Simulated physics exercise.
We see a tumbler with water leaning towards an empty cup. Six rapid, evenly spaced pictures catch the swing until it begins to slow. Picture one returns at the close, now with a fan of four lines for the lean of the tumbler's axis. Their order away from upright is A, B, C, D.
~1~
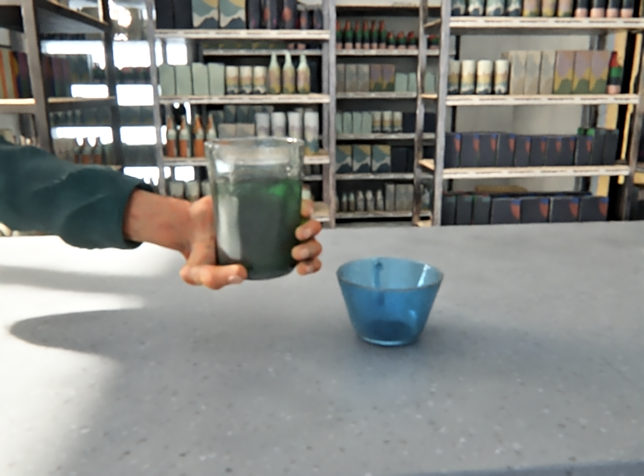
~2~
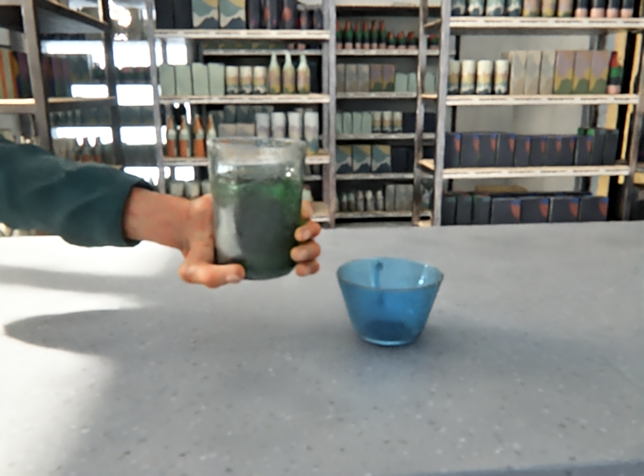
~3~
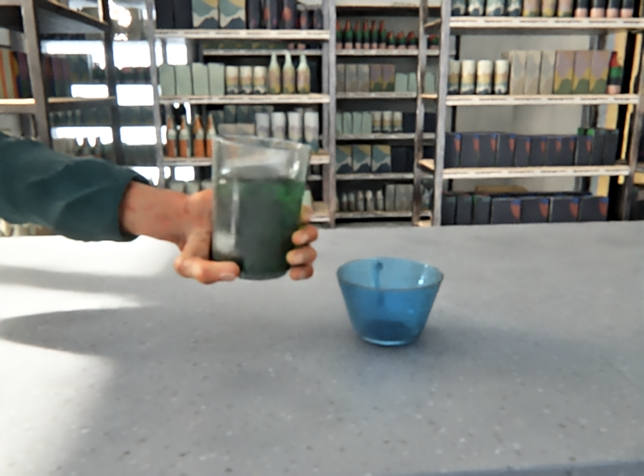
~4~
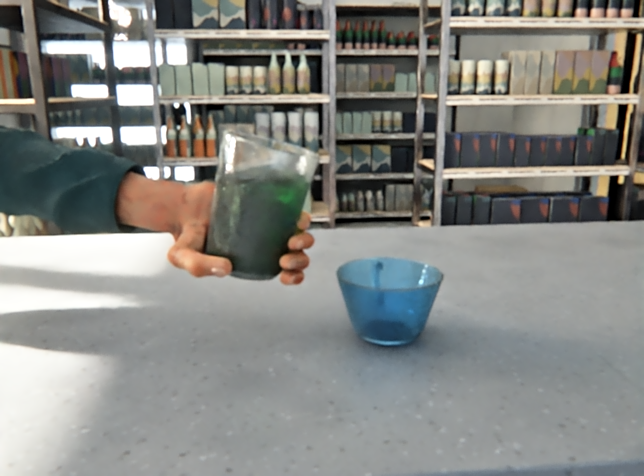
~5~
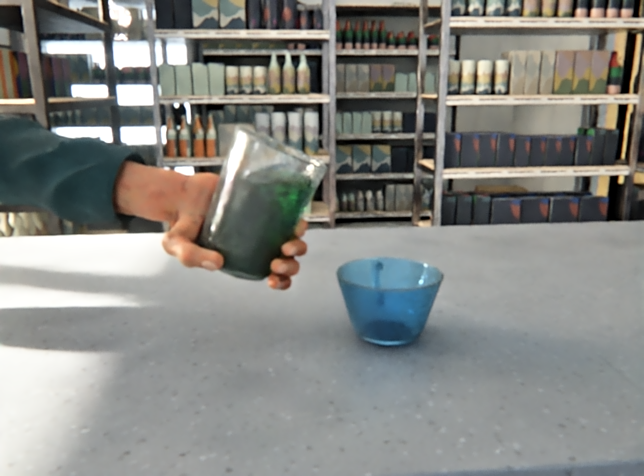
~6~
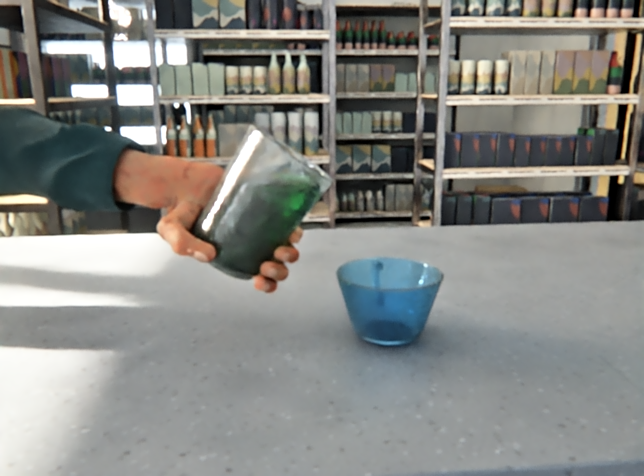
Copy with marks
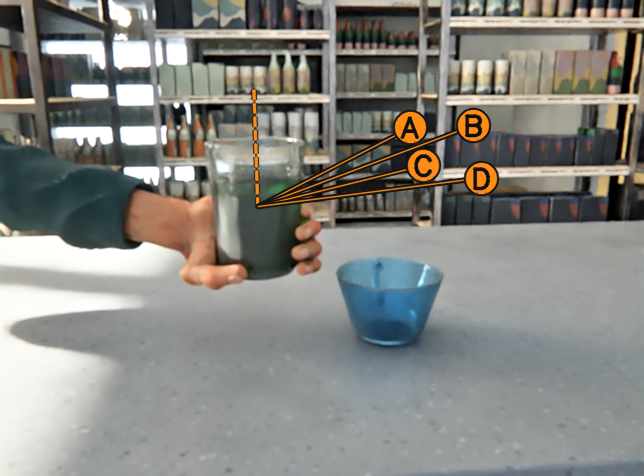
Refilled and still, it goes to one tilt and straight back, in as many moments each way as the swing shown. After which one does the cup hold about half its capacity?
Line B does it best.
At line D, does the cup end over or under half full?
Over.
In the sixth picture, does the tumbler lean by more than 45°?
No.
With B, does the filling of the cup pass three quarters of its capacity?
No.
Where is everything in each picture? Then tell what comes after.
Upright, lip at (301, 140); rim of the cup round (389, 272); nothing has left yet.
Upright, lip at (303, 142); nothing has left yet.
Tipped about 7°, lip at (309, 146); nothing has left yet.
Tipped about 15°, lip at (316, 154); nothing has left yet.
Tipped about 25°, lip at (324, 165); nothing has left yet.
Tipped about 35°, lip at (330, 178); nothing has left yet.
On the marked copy, A at (395, 135); B at (457, 131); C at (406, 169); D at (465, 180).
With A, the cup ends with about 31 % of what it can hold.
With B, the cup ends with about 49 % of what it can hold.
With C, the cup ends with about 67 % of what it can hold.
With D, the cup ends with about 77 % of what it can hold; 6 % of the water is spilt.
